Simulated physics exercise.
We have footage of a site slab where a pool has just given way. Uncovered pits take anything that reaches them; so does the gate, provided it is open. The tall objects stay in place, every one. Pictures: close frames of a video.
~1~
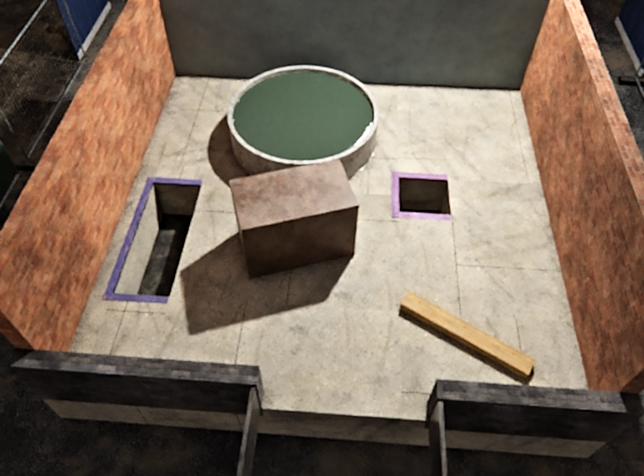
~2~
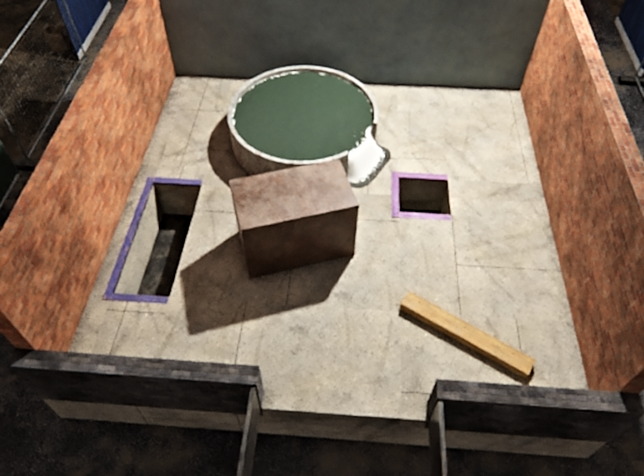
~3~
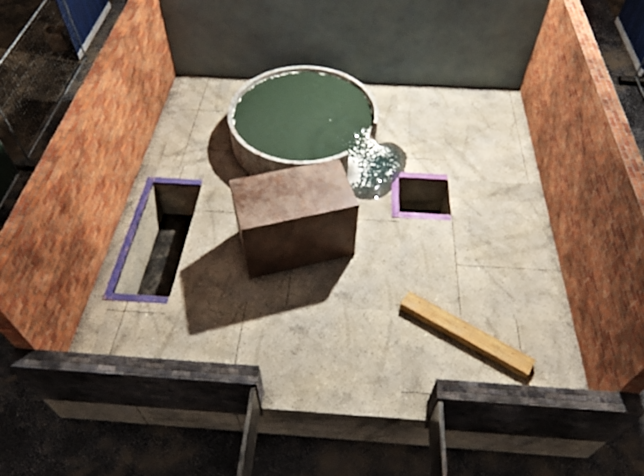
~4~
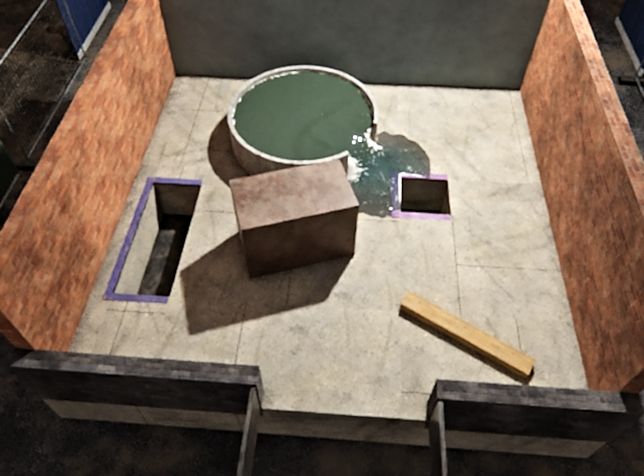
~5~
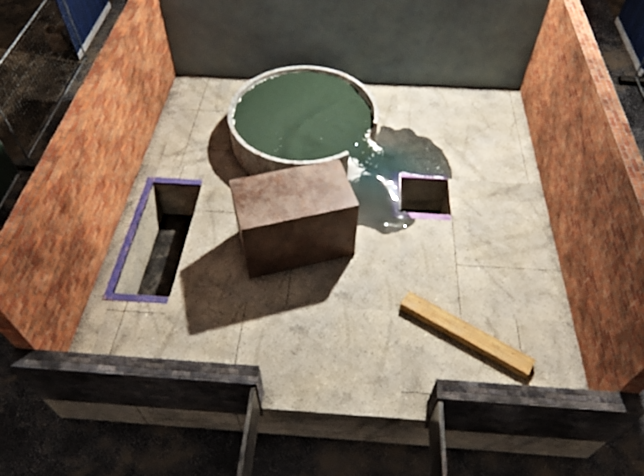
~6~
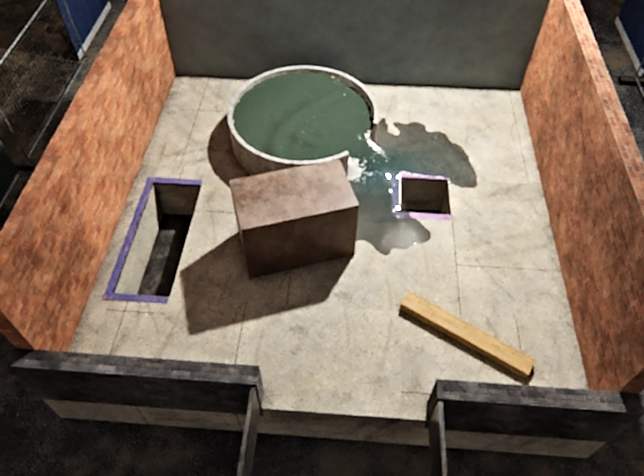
We see a round pool of green water on a walled slab with a brown block, a wooden beam and two openings; water bursts from the pool's right side and spreads rightward around the small purple-edged square opening.
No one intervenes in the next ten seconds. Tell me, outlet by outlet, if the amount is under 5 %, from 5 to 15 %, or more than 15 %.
The gate gets shy of five per cent; the purple pit gets in excess of fifteen per cent; the blue pit gets shy of five per cent.
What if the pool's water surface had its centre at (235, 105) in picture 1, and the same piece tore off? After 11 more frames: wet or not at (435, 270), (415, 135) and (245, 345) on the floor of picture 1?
Okay, first one got wet, second one got wet, last one high and dry.
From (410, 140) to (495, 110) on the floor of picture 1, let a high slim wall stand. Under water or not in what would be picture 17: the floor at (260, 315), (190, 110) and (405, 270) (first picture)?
Going spot by spot: High and dry, then high and dry, then drenched.
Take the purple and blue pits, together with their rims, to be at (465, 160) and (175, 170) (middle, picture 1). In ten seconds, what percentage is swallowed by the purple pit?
Result - purple pit: 20 %.
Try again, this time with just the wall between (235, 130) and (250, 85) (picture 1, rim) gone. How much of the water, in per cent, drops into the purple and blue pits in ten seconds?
Purple 2 %, blue 45 %.
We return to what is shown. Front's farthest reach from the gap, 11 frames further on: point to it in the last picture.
I'd say around (505, 344).
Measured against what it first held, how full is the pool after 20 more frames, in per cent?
Roughly 58 per cent.
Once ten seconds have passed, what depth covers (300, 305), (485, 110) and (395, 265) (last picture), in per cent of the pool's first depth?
Around 2, 6 and 8 percent, in that order.
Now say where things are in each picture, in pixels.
In the first picture, the pool at (303, 114) is whole and still.
In the second picture, water pours out at (362, 156) and has run to (384, 151).
In the third picture, the front is at (373, 195), out from the gap at (362, 158).
In the fourth picture, water pours out at (362, 158) and has run to (395, 209).
In the fifth picture, water pours out at (362, 158) and has run to (447, 178).
In the sixth picture, water pours out at (362, 157) and has run to (468, 182).
A moment on, water covers 15 % of the floor; the gate 0 %, the purple pit 7 %, the blue pit 0 %.
Next, water covers 25 % of the floor; the gate 0 %, the purple pit 13 %, the blue pit 0 %.
Then, water covers 35 % of the floor; the gate 0 %, the purple pit 20 %, the blue pit 0 %.
Later, water covers 50 % of the floor; the gate 1 %, the purple pit 29 %, the blue pit 0 %.
In the end, water covers 70 % of the floor; the gate 3 %, the purple pit 39 %, the blue pit 0 %.
